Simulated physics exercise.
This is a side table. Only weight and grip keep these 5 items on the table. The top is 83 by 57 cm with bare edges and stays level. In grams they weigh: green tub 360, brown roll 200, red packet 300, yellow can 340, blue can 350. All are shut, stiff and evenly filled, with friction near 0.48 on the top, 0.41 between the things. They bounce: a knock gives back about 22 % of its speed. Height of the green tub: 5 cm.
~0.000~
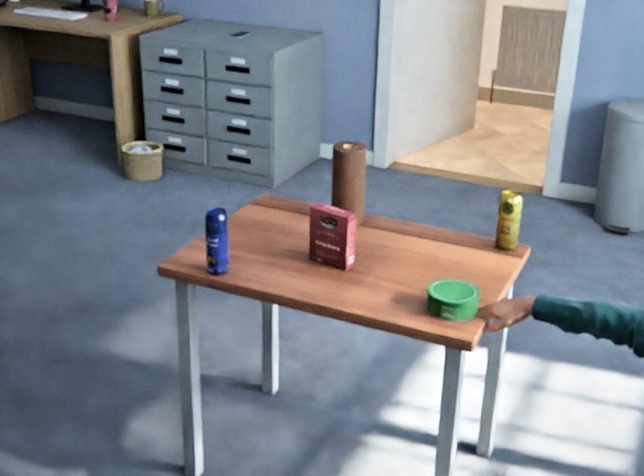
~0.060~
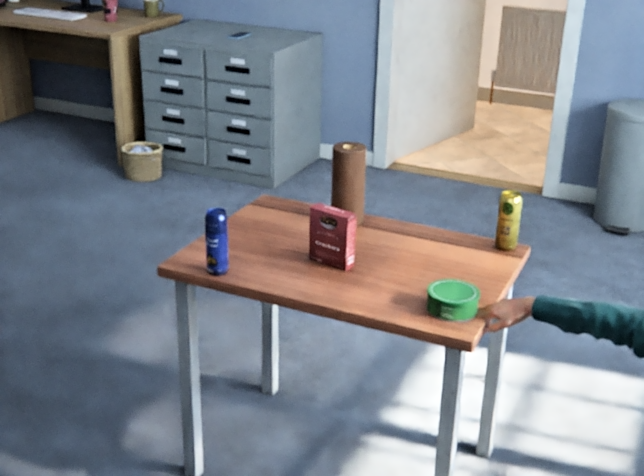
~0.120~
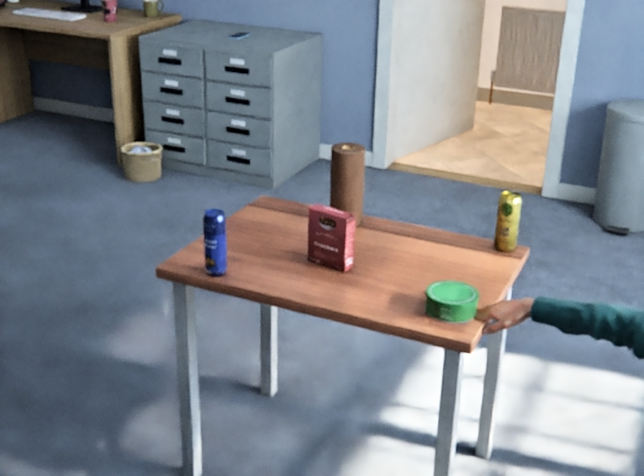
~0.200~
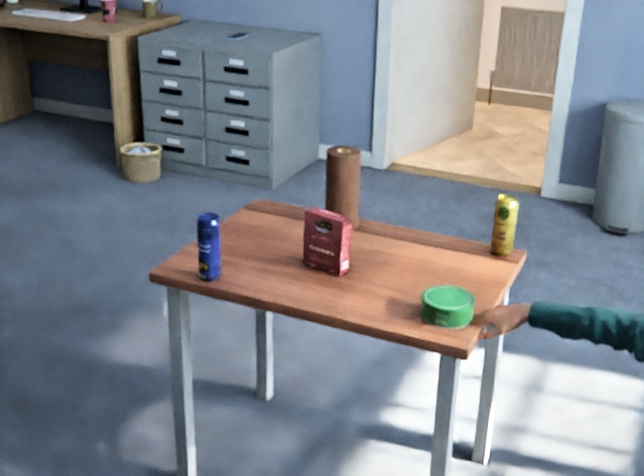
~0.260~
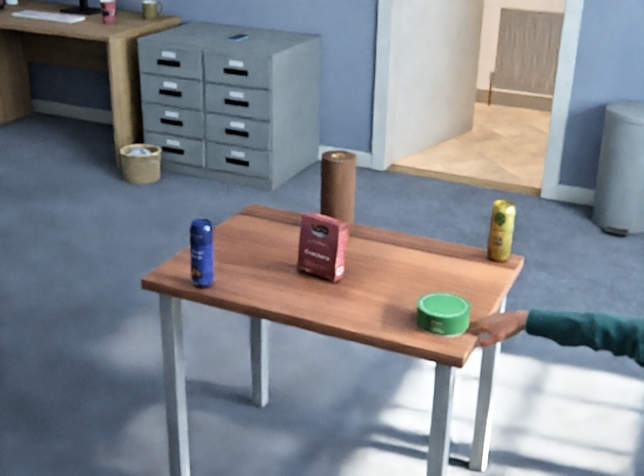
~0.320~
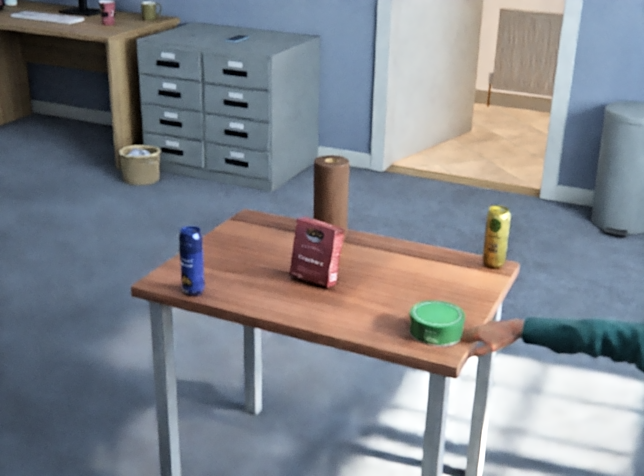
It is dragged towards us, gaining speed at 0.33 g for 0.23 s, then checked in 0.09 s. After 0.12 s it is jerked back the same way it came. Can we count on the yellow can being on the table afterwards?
The yellow can stays on the table.
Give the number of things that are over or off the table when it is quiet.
4 of them.
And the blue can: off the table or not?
The blue can ends off the table.
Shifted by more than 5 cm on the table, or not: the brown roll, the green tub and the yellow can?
The brown roll leaves its spot; the green tub holds its spot; the yellow can gets shifted.
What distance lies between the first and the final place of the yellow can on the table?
About 13 cm.
Around 0.52 s, table shifted 12 cm; blue can now off the table; yellow can at 43° to upright near (489, 249); red packet at 39° to upright.
Around 0.62 s, table shifted 10 cm; yellow can on its side near (483, 273); red packet on its side; brown roll at 16° to upright.
Around 0.72 s, table shifted 4 cm; yellow can on its side near (487, 266); red packet on its side; brown roll at 28° to upright.
Around 0.92 s, yellow can on its side near (493, 258); red packet on its side; brown roll at 45° to upright.
Finally (1.6 s), off the table, blue can; on their side or leaning hard on the table, brown roll, red packet and yellow can; the last one still in place (within 5 cm). In the last view, yellow can near (493, 258).
